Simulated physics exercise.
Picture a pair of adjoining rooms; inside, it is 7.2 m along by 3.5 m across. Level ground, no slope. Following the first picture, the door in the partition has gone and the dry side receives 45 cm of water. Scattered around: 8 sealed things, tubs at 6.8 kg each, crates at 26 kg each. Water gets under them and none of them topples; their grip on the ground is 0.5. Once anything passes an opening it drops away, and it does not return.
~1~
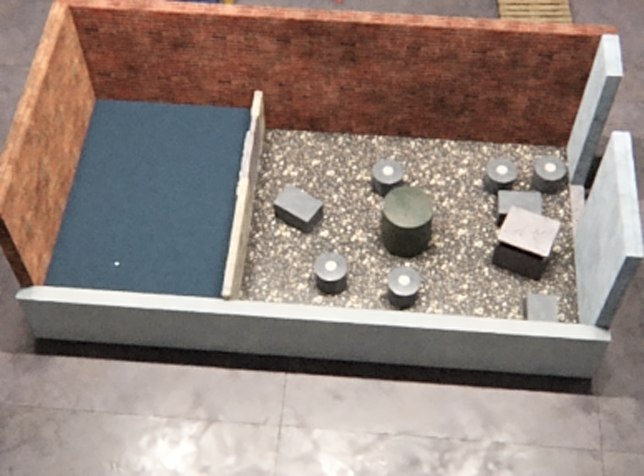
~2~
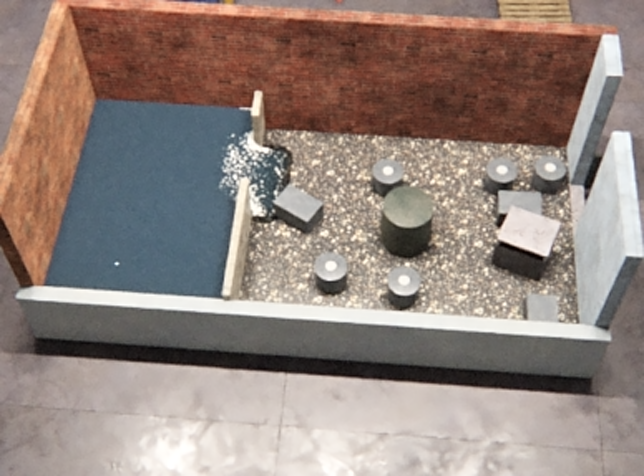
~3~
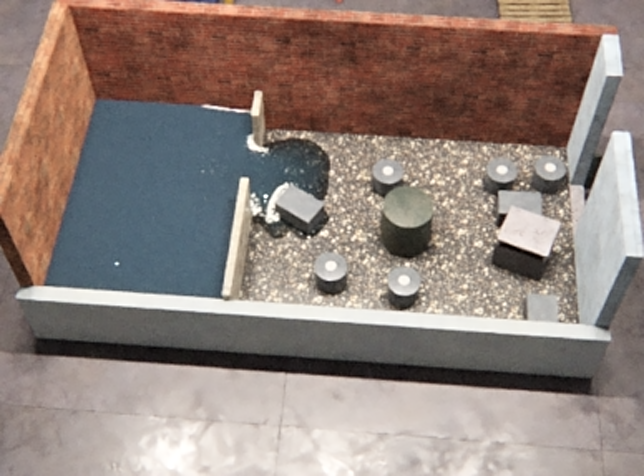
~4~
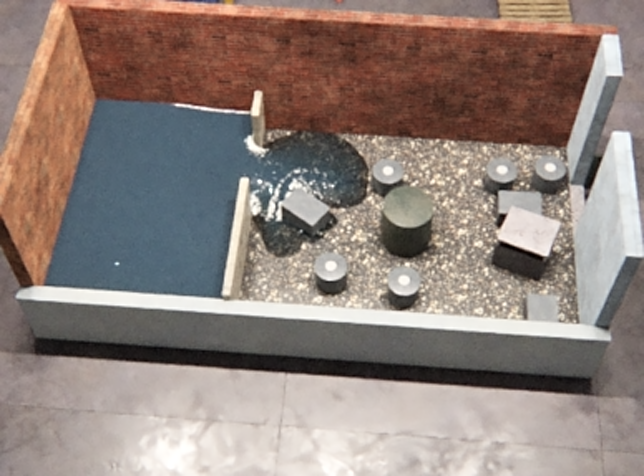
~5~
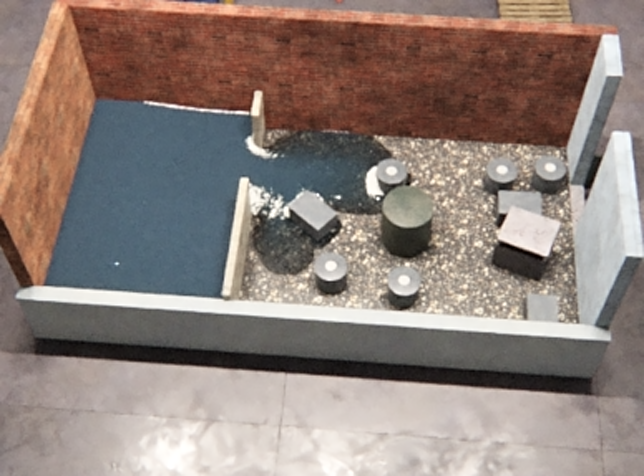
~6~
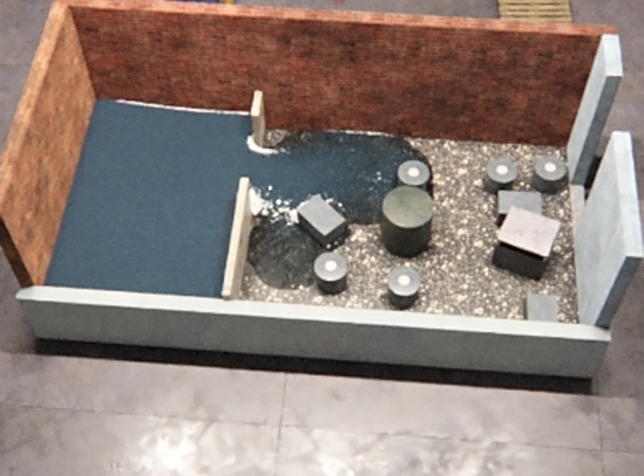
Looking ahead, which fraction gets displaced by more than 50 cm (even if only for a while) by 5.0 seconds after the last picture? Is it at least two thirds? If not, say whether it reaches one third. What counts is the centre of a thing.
Yes, two thirds or more.
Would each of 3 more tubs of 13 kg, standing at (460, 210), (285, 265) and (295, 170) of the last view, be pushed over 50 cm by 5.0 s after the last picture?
In that order: Crosses the line, then stays inside the line, then crosses the line.
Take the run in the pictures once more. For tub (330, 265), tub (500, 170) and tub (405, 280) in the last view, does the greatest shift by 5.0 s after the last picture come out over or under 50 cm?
Well, the first one's too far, the next one's too far and the last one's too far.
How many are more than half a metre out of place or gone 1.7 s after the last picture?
At that moment it comes to 5.
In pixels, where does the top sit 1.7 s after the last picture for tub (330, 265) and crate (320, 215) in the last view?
Roughly (350, 301), then roughly (358, 267).
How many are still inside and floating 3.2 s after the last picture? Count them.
3 at that moment.
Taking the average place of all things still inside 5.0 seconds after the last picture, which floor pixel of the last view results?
Centre of the remaining things: Roughly (454, 287).
Then, 0.4 s after the last picture 2 of 8 are over 50 cm from their spots; 0 afloat.
Then, 1.7 s after the last picture 5 of 8 are over 50 cm from their spots; 2 afloat.
Then, 3.2 s after the last picture 7 of 8 are over 50 cm from their spots; 3 afloat.
Then, 5.0 s after the last picture 7 of 8 are over 50 cm from their spots, and 7 have been at some point; 3 afloat.
